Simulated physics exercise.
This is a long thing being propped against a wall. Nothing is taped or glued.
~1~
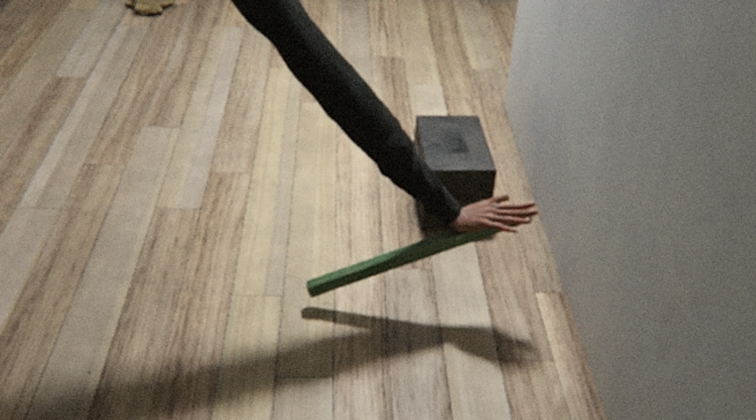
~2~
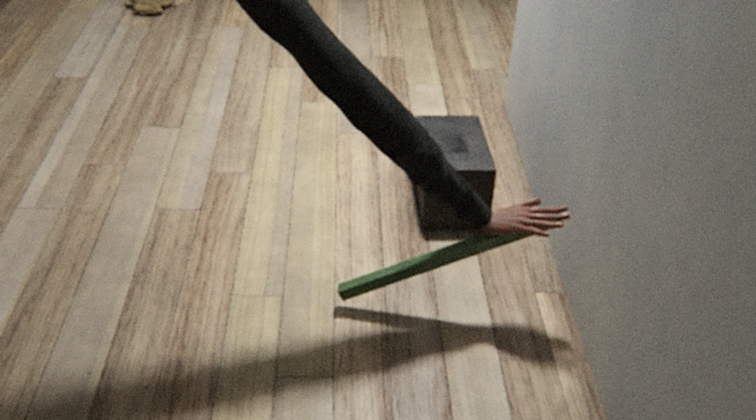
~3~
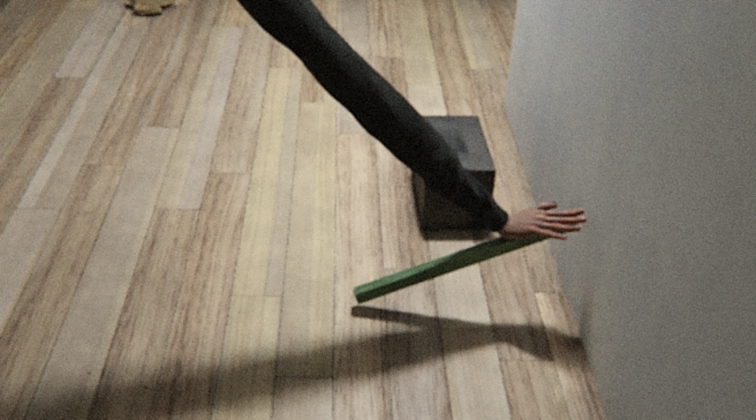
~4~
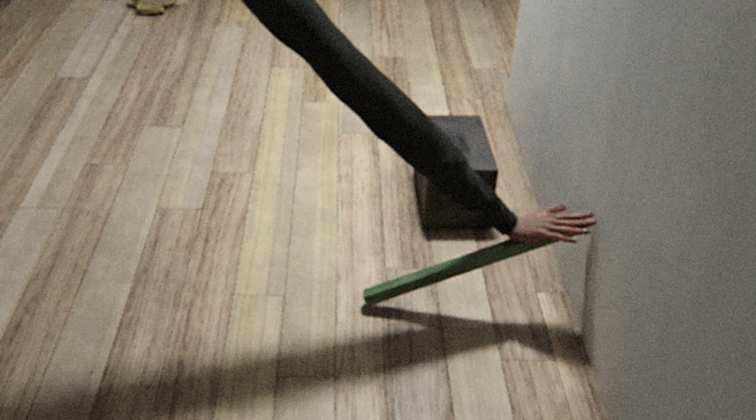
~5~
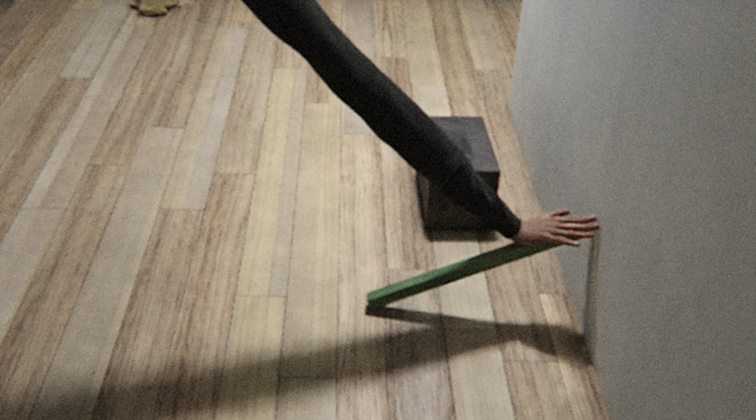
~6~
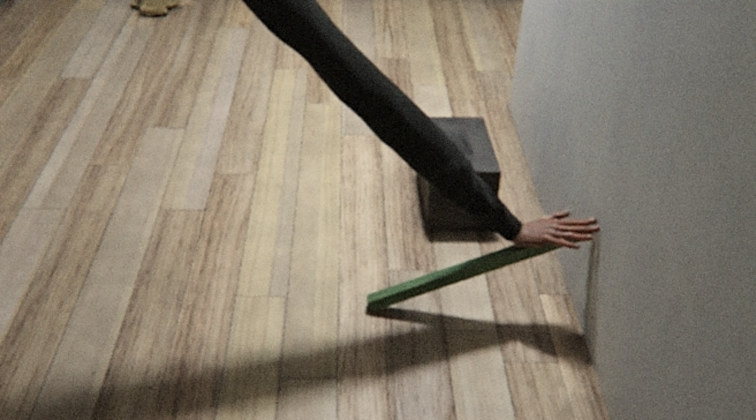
A dark-sleeved arm moved a green pole a short way to the right across the wooden floor, past a black box, until it leaned against the gray wall under the hand, then stayed still.
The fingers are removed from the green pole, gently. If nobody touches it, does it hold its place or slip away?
It slips away.
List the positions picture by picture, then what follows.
Not yet at the wall; green pole (416, 252); black toolbox (451, 170), in the first frame.
Not yet at the wall; green pole (447, 255); black toolbox (451, 170), in the second frame.
Not yet at the wall; green pole (464, 259); black toolbox (451, 170), in the third frame.
Not yet at the wall; green pole (473, 261); black toolbox (453, 170), in the fourth frame.
Propped up under the hand; green pole (476, 265); black toolbox (455, 171), in the fifth frame.
Propped up under the hand; green pole (477, 267); black toolbox (456, 172), in the sixth frame.
Then, 0.30 s past the last view, green pole leaning 18° more than when let go near (464, 293).
Then, 0.40 s past the last view, green pole leaning 26° more than when let go near (460, 298).
Finally, moved from the start, green pole; black toolbox still in place. Final places as the last picture's camera would see them, green pole near (459, 304). The pole gives way.
